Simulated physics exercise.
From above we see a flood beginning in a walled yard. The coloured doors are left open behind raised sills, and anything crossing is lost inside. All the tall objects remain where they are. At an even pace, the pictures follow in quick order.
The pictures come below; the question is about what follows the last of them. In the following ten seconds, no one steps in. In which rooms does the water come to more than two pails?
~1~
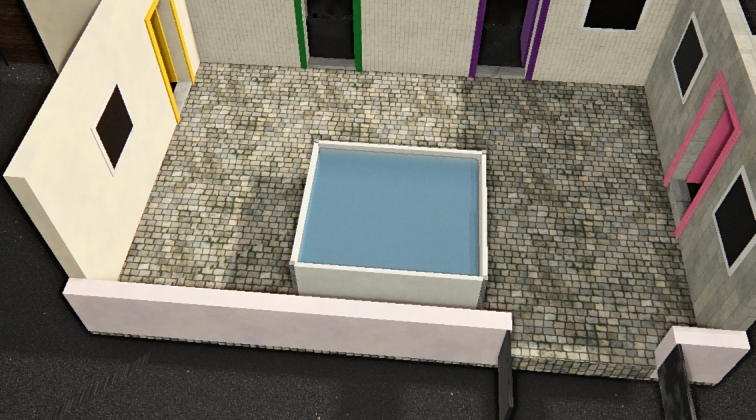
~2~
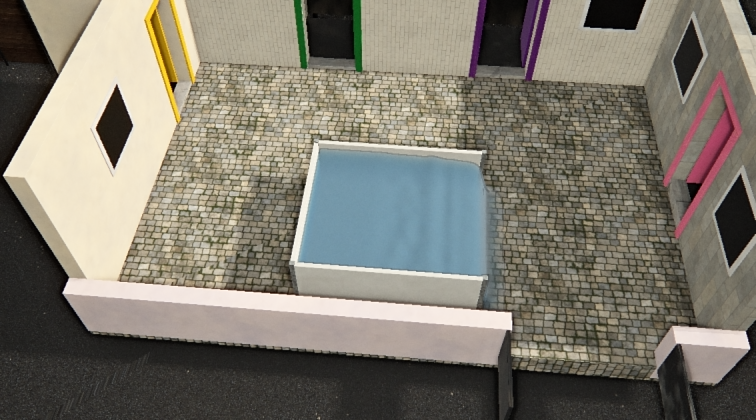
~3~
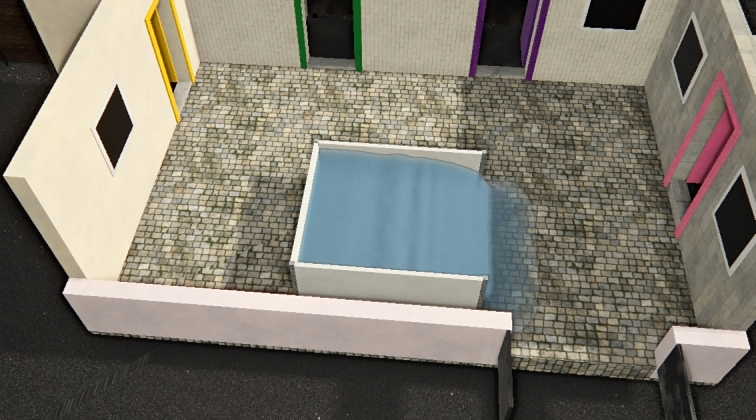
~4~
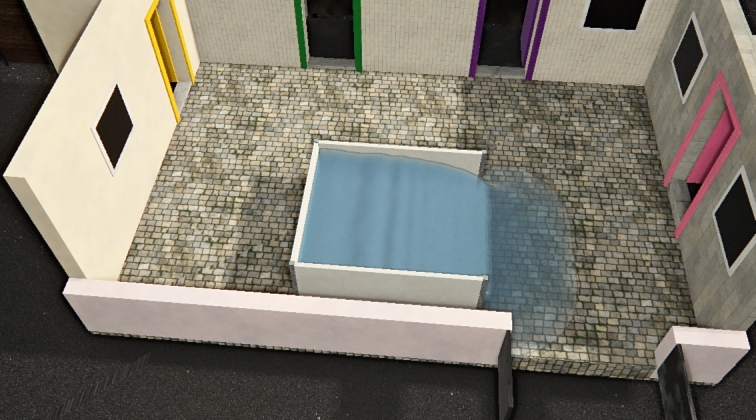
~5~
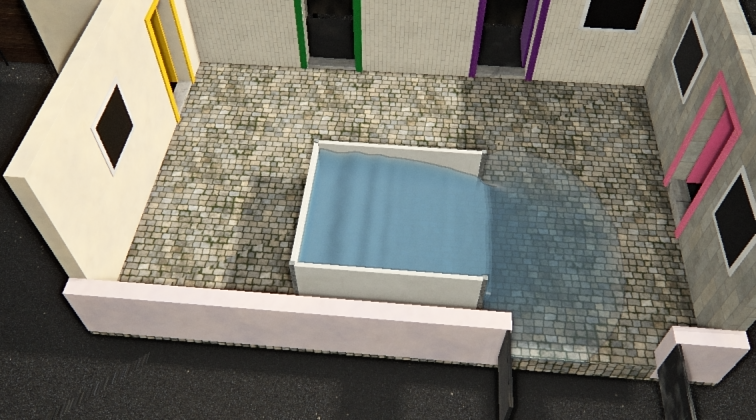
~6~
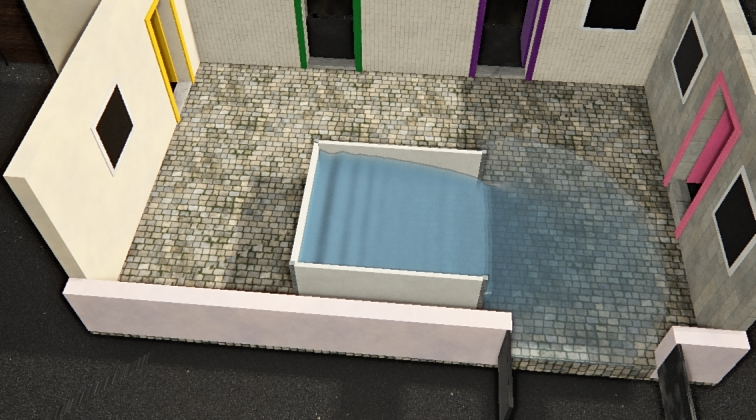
As I see it, the yellow door lets too much in there; the purple door lets too much in there; the green door lets in little enough there; the pink door lets too much in there.
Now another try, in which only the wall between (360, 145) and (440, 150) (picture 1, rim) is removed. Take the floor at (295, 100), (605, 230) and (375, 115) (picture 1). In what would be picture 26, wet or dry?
Taking the points in order: Swamped, unwetted and swamped.
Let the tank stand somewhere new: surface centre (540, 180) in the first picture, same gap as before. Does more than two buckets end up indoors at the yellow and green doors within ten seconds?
The yellow door exceeds it while the green door doesn't reach it.
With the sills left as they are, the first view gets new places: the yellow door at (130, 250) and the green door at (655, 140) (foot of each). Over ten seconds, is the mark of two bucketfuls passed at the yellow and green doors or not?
Yellow: Falls short. Green: Exceeds the limit.
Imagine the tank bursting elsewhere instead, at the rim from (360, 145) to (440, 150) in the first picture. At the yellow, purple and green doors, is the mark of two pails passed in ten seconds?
Taking each in turn, the yellow overflows, the purple overflows, the green overflows.
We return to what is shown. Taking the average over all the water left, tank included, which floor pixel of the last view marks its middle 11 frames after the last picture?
It's close to (522, 238).
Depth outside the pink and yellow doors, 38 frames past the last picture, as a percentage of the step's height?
The first comes to about 50 percent, the second to about 230 percent.
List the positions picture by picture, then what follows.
Still water in the water tank at (394, 208), in the first frame.
Water pours out at (477, 235) and has run to a hidden place, in the second frame.
The front is at a hidden place, out from the gap at (477, 238), in the third frame.
Water pours out at (477, 239) and has run to a hidden place, in the fourth frame.
Water pours out at (477, 240) and has run to a hidden place, in the fifth frame.
Water pours out at (477, 240) and has run to (663, 297), in the sixth frame.
A moment on, water covers 35 % of the floor; the yellow door not reached, the purple door not reached, the green door not reached, the pink door over two buckets in.
Next, water covers 35 % of the floor; the yellow door not reached, the purple door not reached, the green door not reached, the pink door far over two buckets in.
Then, water covers 40 % of the floor; the yellow door not reached, the purple door wet at the sill, nothing in, the green door not reached, the pink door far over two buckets in.
Later, water covers 80 % of the floor; the yellow door under two buckets in, the purple door over two buckets in, the green door wet at the sill, nothing in, the pink door far over two buckets in.
In the end, water covers 95 % of the floor; the yellow door far over two buckets in, the purple door over two buckets in, the green door wet at the sill, nothing in, the pink door far over two buckets in.
